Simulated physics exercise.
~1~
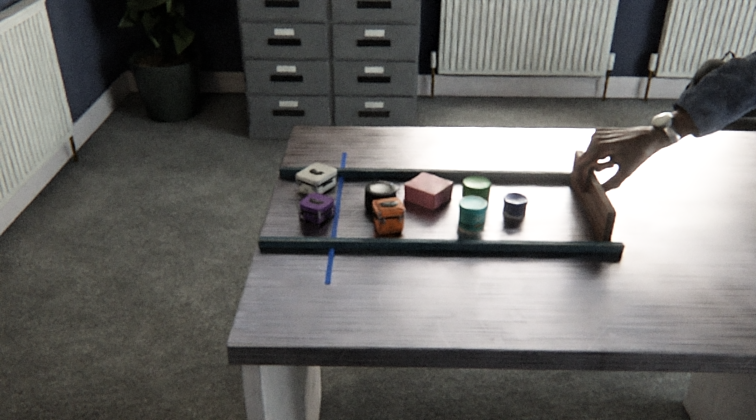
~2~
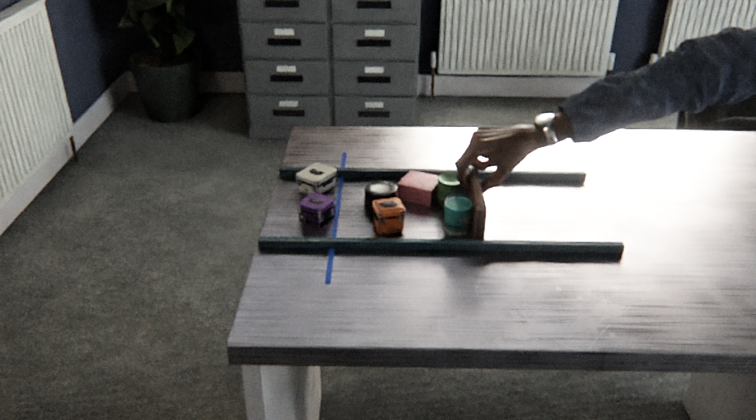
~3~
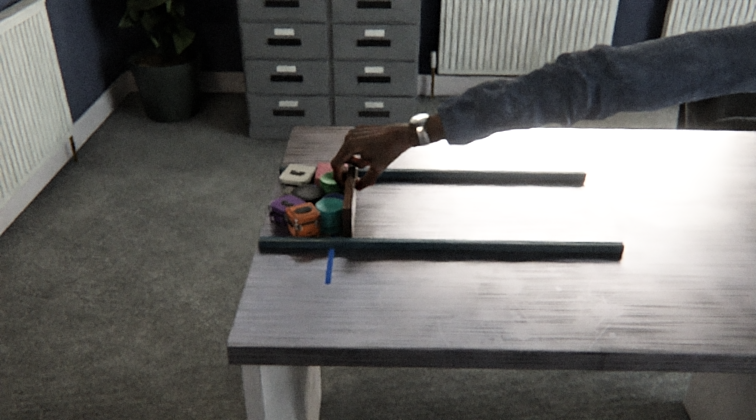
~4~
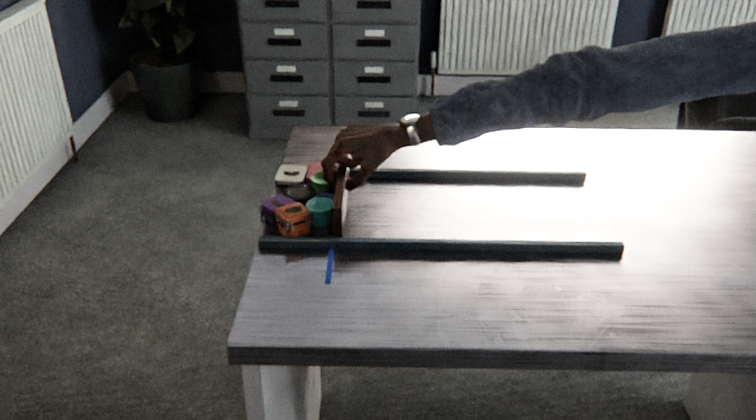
Hand sweeping a wooden board leftward between dark rails, bunching colourful small containers together near the table's end, all still on top.
